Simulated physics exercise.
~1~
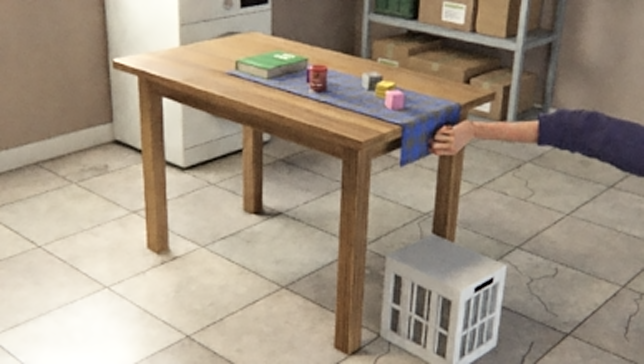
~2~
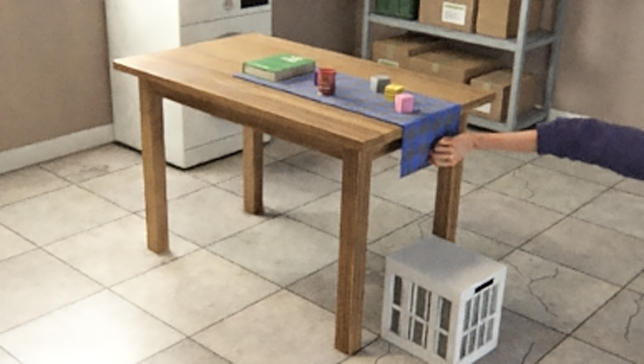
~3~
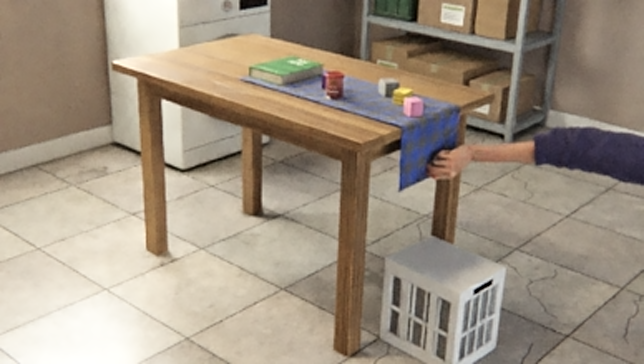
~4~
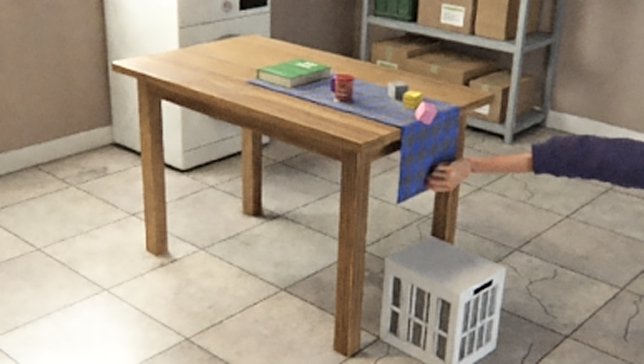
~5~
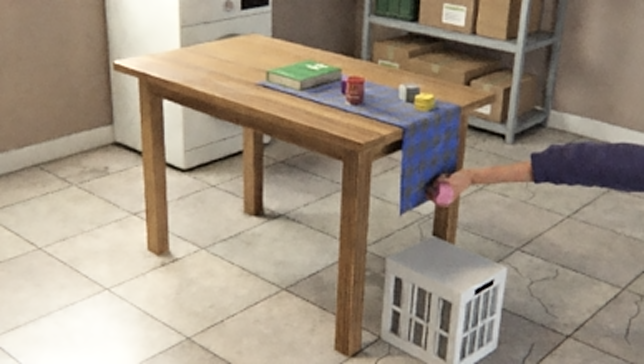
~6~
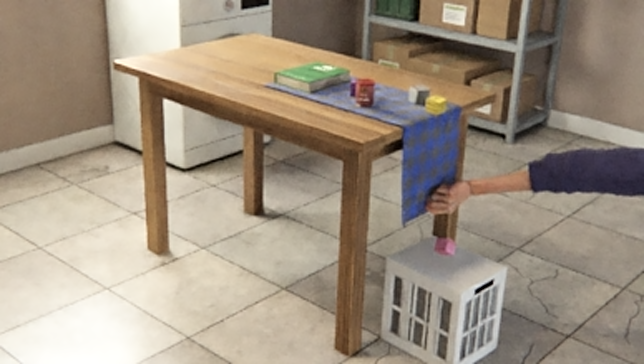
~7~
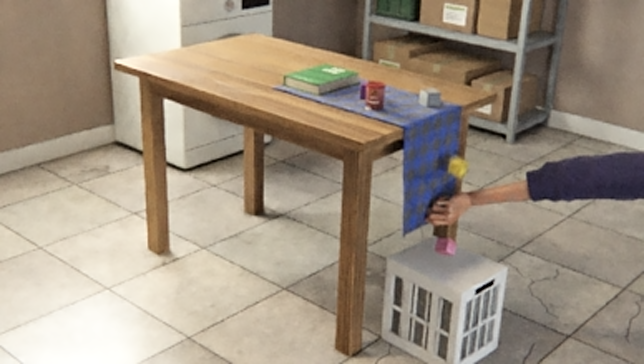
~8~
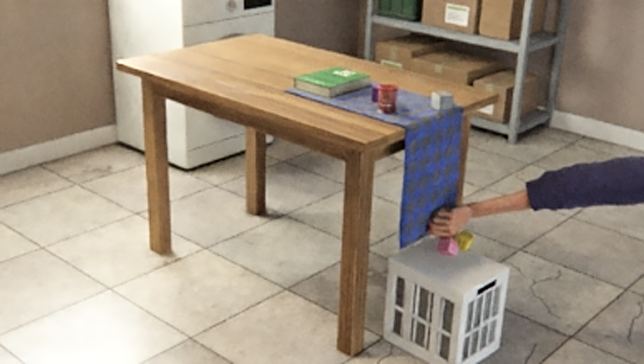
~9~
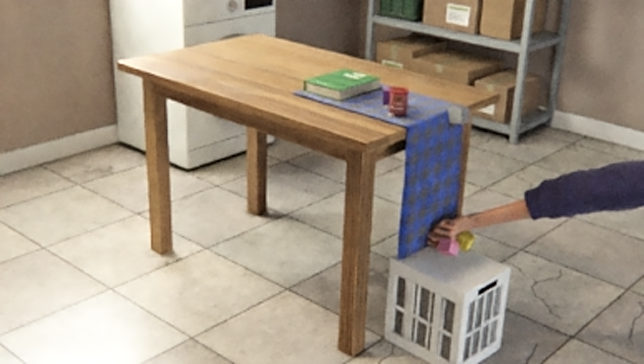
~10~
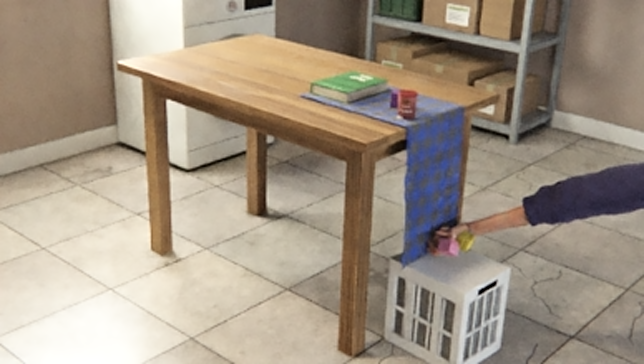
An arm in a dark sleeve reaches in from the right and grips the end of a blue cloth on a wooden table, seen from slightly above in a tiled room. A green book, a red can and small purple, grey, yellow and pink blocks rest on the cloth, with a white crate below. The hand draws the cloth steadily down, sliding everything rightward. The pink block tips off first and lands on the crate, followed by the yellow one. As the hem reaches the crate, the grey block tips over the edge, leaving the book, upright can and purple block on the table.
